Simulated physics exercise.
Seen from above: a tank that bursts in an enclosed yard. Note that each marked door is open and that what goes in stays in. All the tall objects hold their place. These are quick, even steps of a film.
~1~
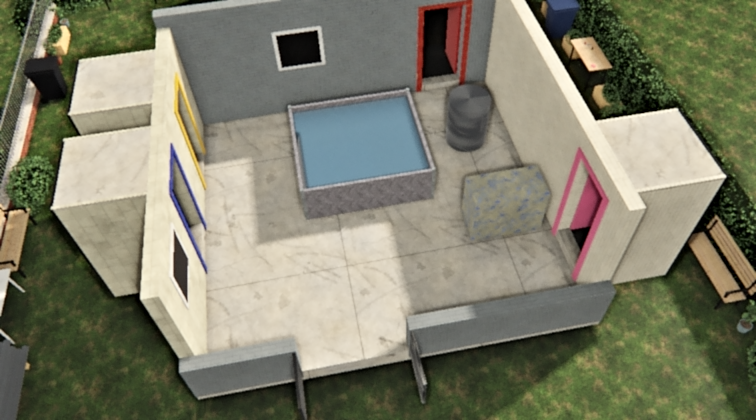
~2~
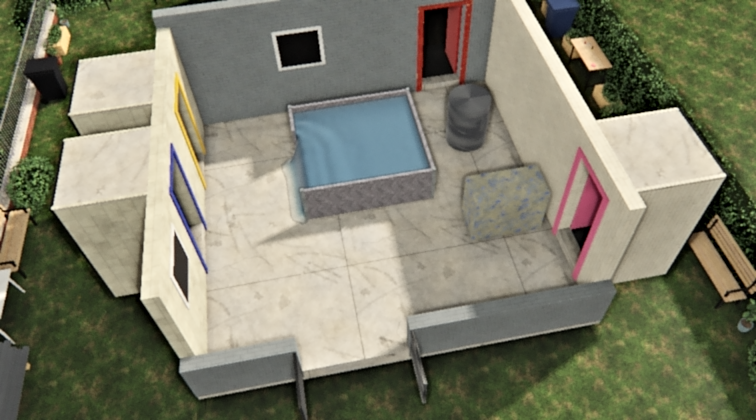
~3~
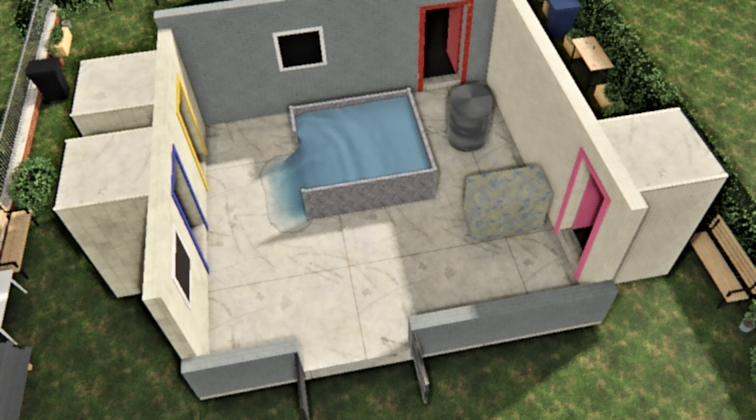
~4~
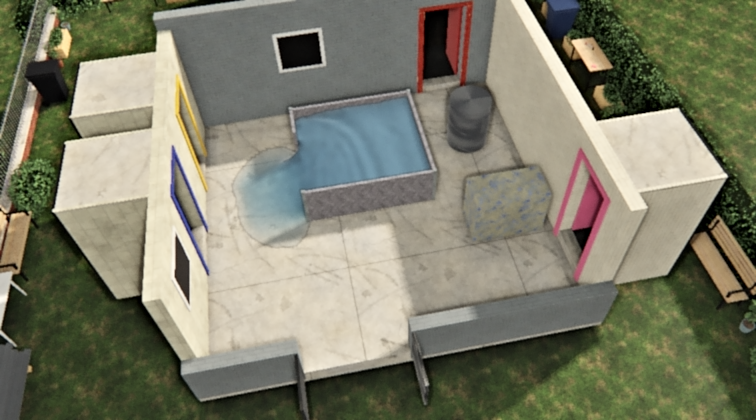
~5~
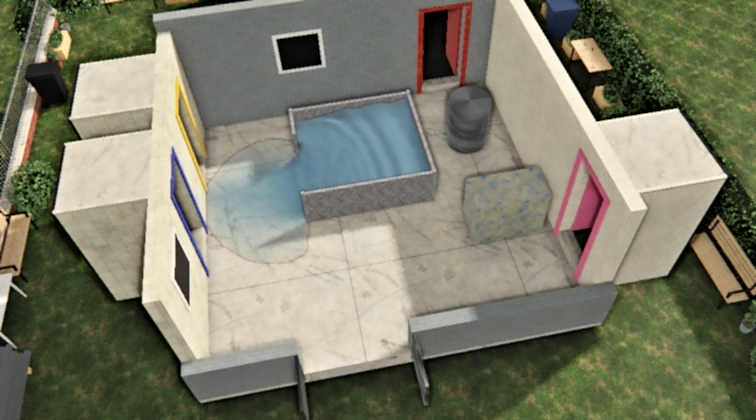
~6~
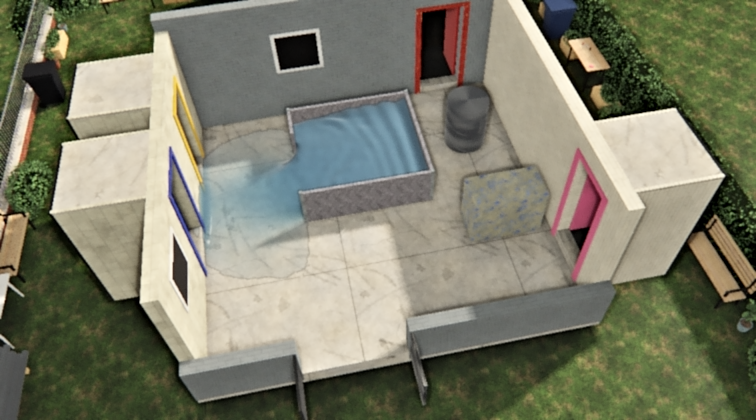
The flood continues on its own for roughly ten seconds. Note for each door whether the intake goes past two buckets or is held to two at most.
Yellow door: Past two; pink door: Held to two at most; red door: Held to two at most; blue door: Past two.
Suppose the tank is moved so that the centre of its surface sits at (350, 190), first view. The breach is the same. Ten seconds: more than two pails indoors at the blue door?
Log: Blue door breaks the limit.
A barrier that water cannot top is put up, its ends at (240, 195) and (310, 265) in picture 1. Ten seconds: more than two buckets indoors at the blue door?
In the end the blue door falls below the limit.
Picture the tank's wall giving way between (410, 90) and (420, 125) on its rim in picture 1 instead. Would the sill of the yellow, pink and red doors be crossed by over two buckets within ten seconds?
In short: Yellow door lets less in, pink door takes less, red door lets more in.
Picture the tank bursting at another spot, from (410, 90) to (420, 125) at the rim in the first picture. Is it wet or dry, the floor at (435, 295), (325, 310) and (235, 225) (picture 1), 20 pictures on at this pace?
Submerged, untouched, untouched.
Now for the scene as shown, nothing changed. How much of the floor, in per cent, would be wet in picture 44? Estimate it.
My guess is around 95 in a hundred.
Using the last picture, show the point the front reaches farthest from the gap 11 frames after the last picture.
The farthest wet spot is near (209, 378).
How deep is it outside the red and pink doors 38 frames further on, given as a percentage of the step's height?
I'd say around 50 and 80 in a hundred.
A moment on, water covers 25 % of the floor; the yellow door far over two buckets in, the pink door not reached, the red door not reached, the blue door under two buckets in.
Next, water covers 30 % of the floor; the yellow door far over two buckets in, the pink door not reached, the red door not reached, the blue door far over two buckets in.
Then, water covers 55 % of the floor; the yellow door far over two buckets in, the pink door not reached, the red door not reached, the blue door far over two buckets in.
Later, water covers 95 % of the floor; the yellow door far over two buckets in, the pink door wet at the sill, nothing in, the red door wet at the sill, nothing in, the blue door far over two buckets in.
In the end, water covers 100 % of the floor; the yellow door far over two buckets in, the pink door wet at the sill, nothing in, the red door wet at the sill, nothing in, the blue door far over two buckets in.
